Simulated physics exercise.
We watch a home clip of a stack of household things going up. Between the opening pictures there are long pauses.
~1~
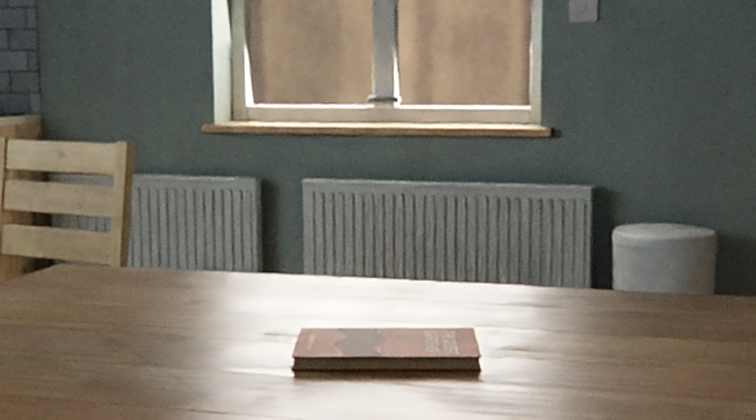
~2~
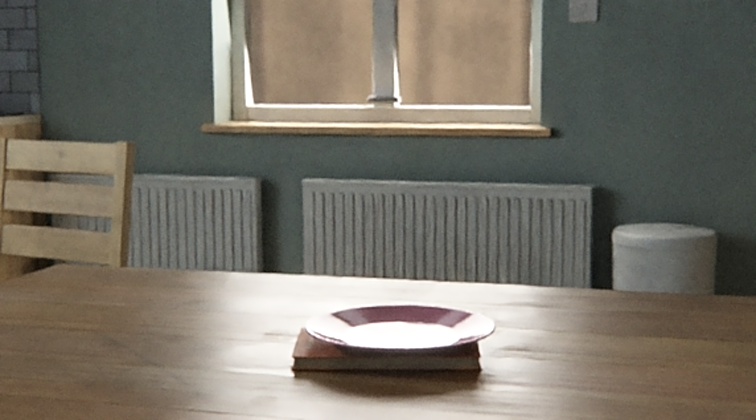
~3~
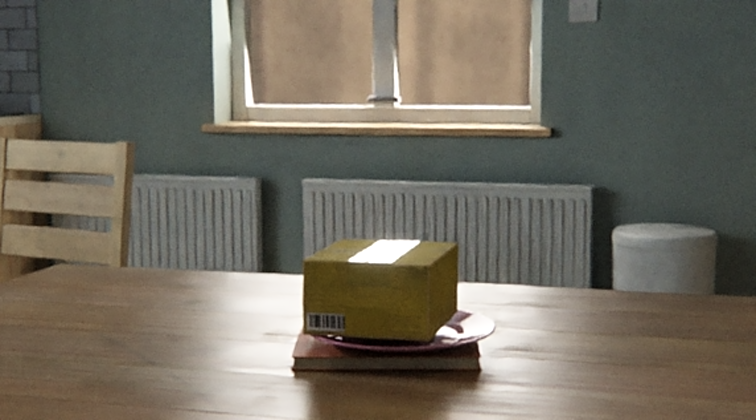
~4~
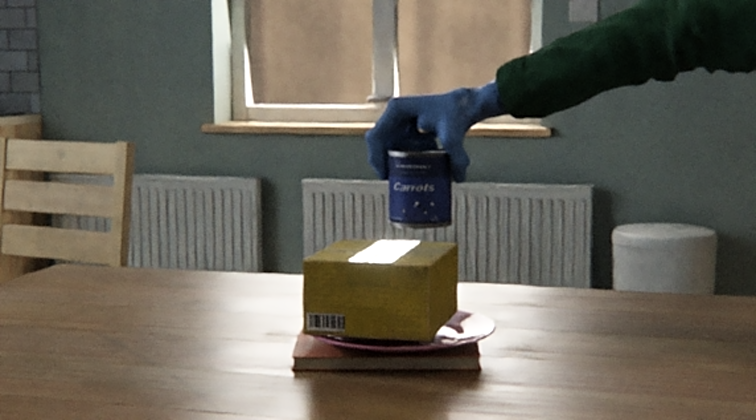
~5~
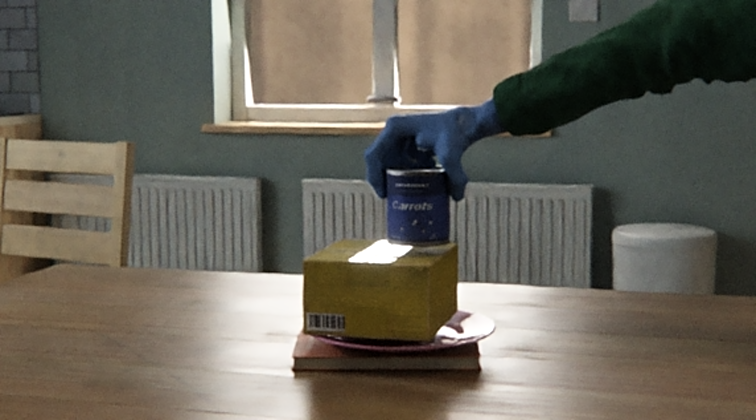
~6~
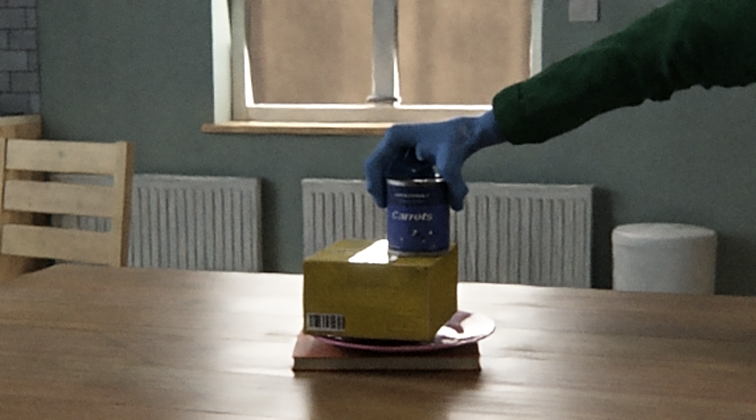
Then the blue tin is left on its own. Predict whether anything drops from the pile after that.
It will remain standing.
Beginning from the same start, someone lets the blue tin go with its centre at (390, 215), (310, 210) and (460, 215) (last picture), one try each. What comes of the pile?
Lab note - case 1: No collapse; case 2: Collapse; case 3: Collapse.
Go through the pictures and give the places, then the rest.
In the first picture, the last thing is not in view yet.
In the second picture, the last thing is not in view yet.
In the third picture, the last thing is not in view yet; orange book (387, 348).
The fourth picture shows still above its spot; blue tin (420, 187).
The fifth picture shows still above its spot; blue tin (419, 205); yellow box (383, 287).
The sixth picture shows in place under the hand; blue tin (419, 215); orange book (387, 348).
Then, 0.30 s later than the last frame, all is still.
Then, 0.60 s later than the last frame, blue tin resting near (419, 216).
When it is over, all 4 as before. End places, in pixels of the last picture, blue tin near (419, 216). The pile keeps its balance.
